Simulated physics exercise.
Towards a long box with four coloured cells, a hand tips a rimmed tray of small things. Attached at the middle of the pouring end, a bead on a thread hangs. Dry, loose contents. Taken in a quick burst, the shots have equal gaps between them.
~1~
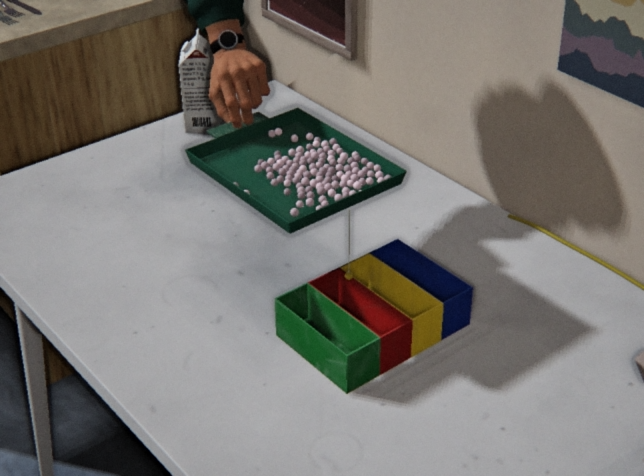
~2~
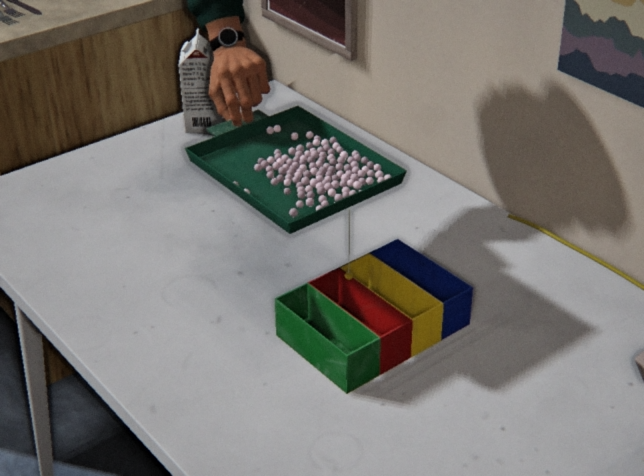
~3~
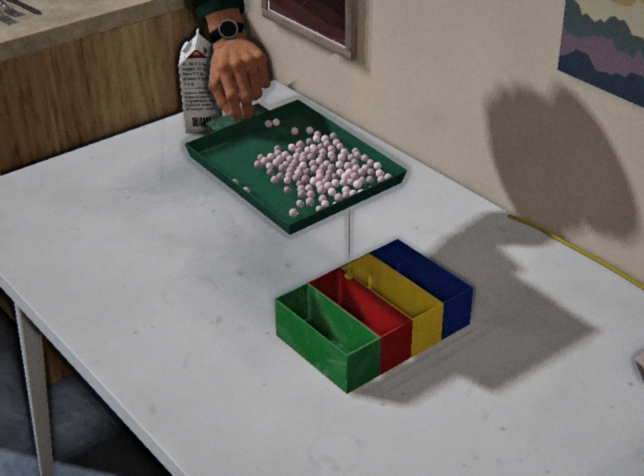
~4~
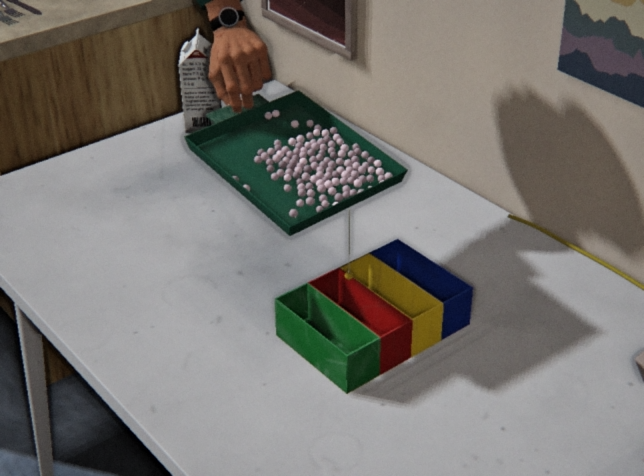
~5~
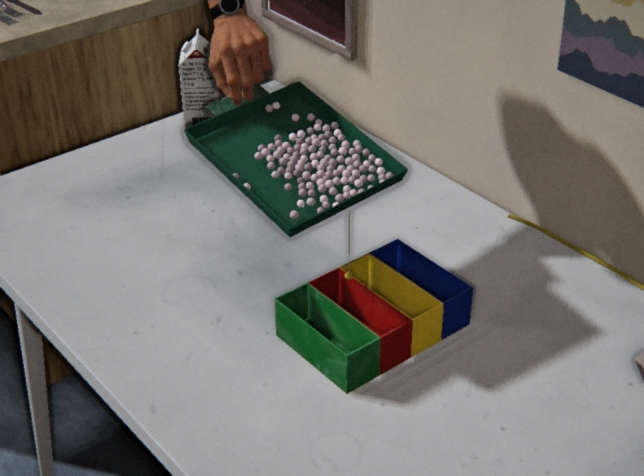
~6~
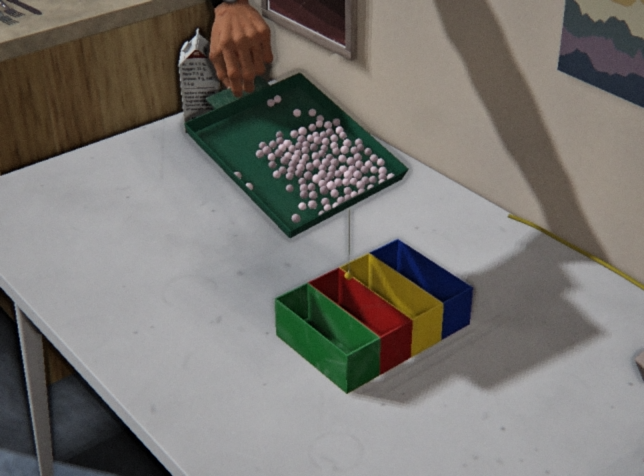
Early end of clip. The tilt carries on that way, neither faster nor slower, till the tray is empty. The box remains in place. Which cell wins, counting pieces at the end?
The green cell wins.
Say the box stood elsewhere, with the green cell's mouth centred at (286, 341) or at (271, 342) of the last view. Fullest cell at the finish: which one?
With the first placing it's the red cell, with the second it's the red cell.
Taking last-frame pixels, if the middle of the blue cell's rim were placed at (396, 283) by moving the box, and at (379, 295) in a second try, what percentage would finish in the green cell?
Roughly 40 per cent, then roughly 10 per cent.
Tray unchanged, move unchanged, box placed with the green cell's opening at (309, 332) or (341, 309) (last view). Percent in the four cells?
First case 100 in a hundred, second case 40 in a hundred.
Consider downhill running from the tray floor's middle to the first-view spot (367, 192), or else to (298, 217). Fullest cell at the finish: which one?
Try 1 - that blue cell; try 2 - the green cell.
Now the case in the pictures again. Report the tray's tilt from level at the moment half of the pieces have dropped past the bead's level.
Roughly 90 degrees from level.
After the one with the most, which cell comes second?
Rank 2: The cell in red.
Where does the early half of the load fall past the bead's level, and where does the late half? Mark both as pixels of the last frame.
Half one: (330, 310), half two: (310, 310).
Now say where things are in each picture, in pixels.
The first frame shows corners of the pouring end at (290, 220) and (402, 171), level; middle of the load at (323, 171), sugar pearls; bead on its thread at (349, 276); green cell at (363, 362); red cell at (396, 344); yellow cell at (427, 327); blue cell at (457, 310).
The second frame shows corners of the pouring end at (290, 220) and (402, 170), level; middle of the load at (323, 170).
The third frame shows corners of the pouring end at (290, 222) and (402, 170), tipped barely, lowest at the left corner; middle of the load at (323, 168).
The fourth frame shows corners of the pouring end at (290, 223) and (403, 169), tipped a little, lowest at the left corner; middle of the load at (323, 165).
The fifth frame shows corners of the pouring end at (291, 225) and (403, 169), tipped a little, lowest at the left corner; middle of the load at (324, 163).
The sixth frame shows corners of the pouring end at (291, 227) and (404, 168), tipped clearly, lowest at the left corner; middle of the load at (326, 163), nearly all on the move; green cell at (363, 362); red cell at (396, 344); yellow cell at (427, 327); blue cell at (457, 310).
Soon, tray tipped steeply; all on the tray.
A while on, tray tipped right over; a small part on the tray; about a third in the green cell; a small part in the red cell; a stray few in the yellow cell; about a third falling or outside the box.
Towards the end, tray tipped past a quarter turn; about half in the green cell; a small part in the red cell; a stray few in the yellow cell; about a third falling or outside the box.
Finally, tray tipped past a quarter turn; about half in the green cell; a small part in the red cell; a stray few in the yellow cell; none in the blue cell; about a third outside the box.
